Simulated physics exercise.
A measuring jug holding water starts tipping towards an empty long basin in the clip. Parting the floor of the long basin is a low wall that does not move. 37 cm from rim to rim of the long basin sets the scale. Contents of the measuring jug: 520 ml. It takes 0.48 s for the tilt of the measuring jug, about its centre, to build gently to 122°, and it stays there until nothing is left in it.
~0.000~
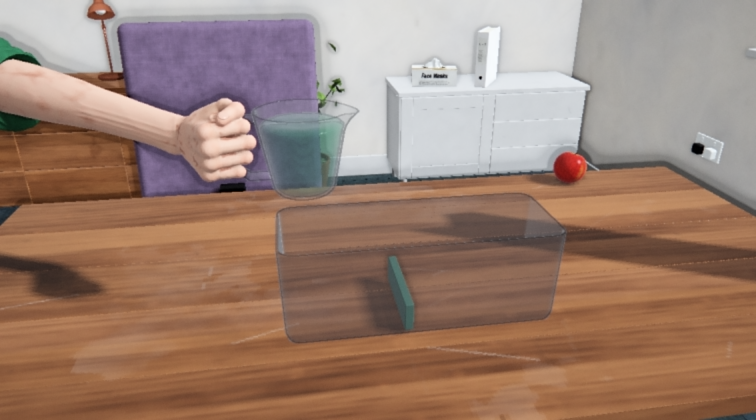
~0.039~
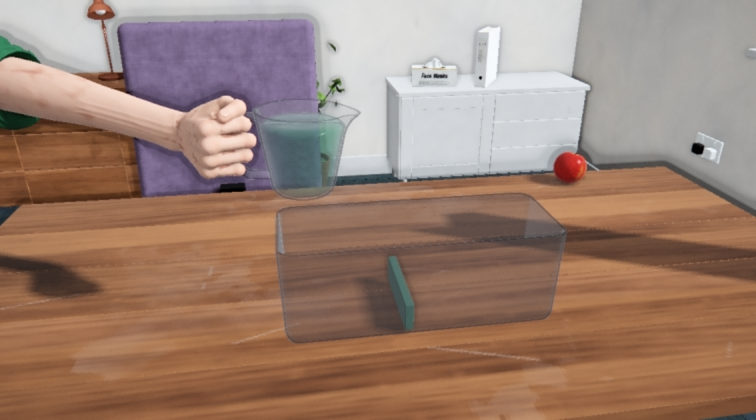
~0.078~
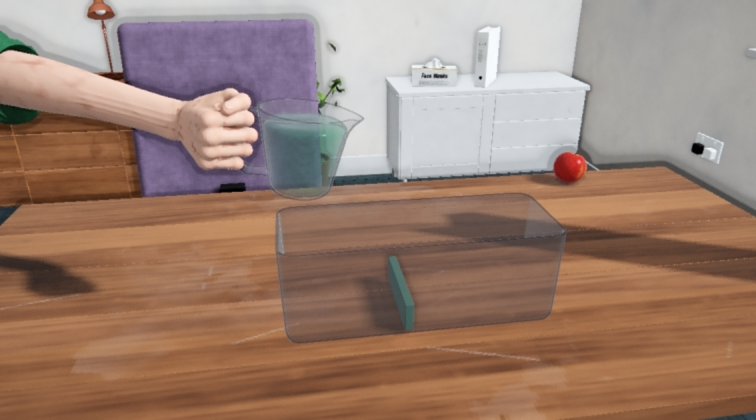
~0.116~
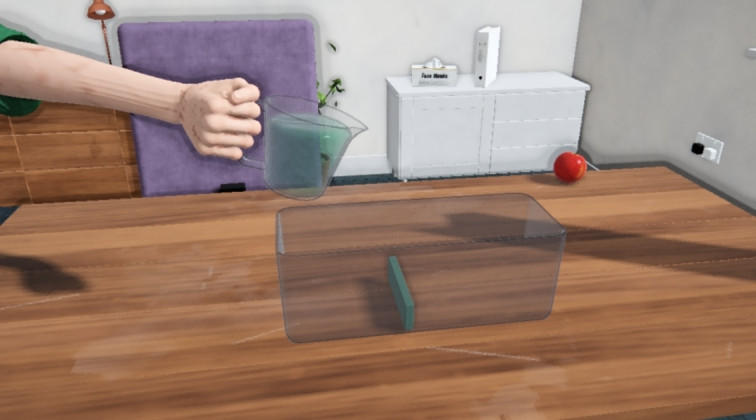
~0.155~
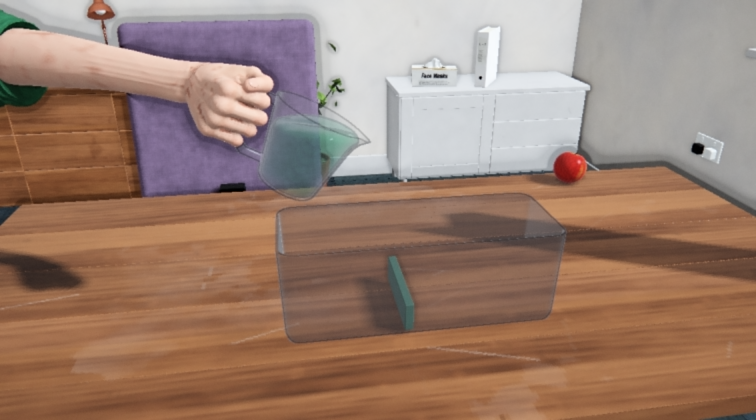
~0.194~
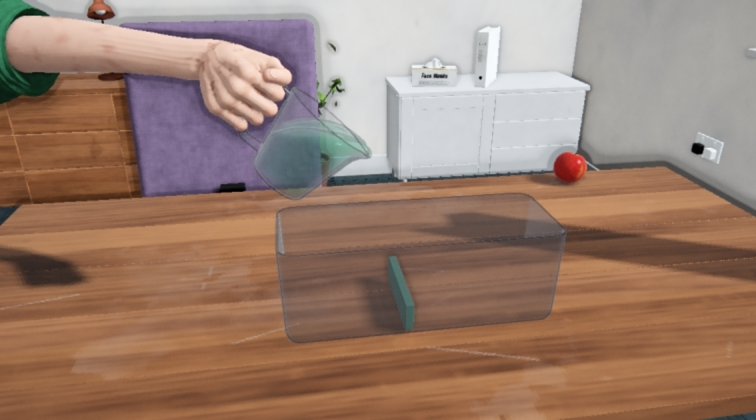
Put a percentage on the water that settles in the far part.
Roughly 30 per cent ends up there.
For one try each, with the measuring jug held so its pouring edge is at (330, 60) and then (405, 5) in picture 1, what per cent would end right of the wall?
15 per cent first, 85 per cent second.
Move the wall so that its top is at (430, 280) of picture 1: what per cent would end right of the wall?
In that case, some 20 percent.
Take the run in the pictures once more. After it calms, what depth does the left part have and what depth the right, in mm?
The left ends up at roughly 18 mm, with the right at roughly 6 mm.
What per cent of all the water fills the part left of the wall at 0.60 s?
About 72 percent.
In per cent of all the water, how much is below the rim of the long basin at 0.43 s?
Roughly 62 per cent.
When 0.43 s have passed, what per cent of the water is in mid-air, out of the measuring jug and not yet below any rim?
My guess is roughly 16 %.
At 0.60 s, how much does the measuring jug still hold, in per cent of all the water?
Close to 0 in a hundred.
Then, 0.43 s in, the tilt is 119° and 21 per cent is still to pour, 40 is left of the wall and 22 right of it.
Then, 0.60 s in, the tilt is 122° and 0 per cent is still to pour, 73 is left of the wall and 25 right of it.
Then, 0.78 s in, the tilt is 122° and 0 per cent is still to pour, 69 is left of the wall and 30 right of it.
Then, 0.98 s in, the tilt is 122° and 0 per cent is still to pour, 69 is left of the wall and 30 right of it.
Finally, 69 per cent lies left of the wall, 30 right of it and 1 outside.
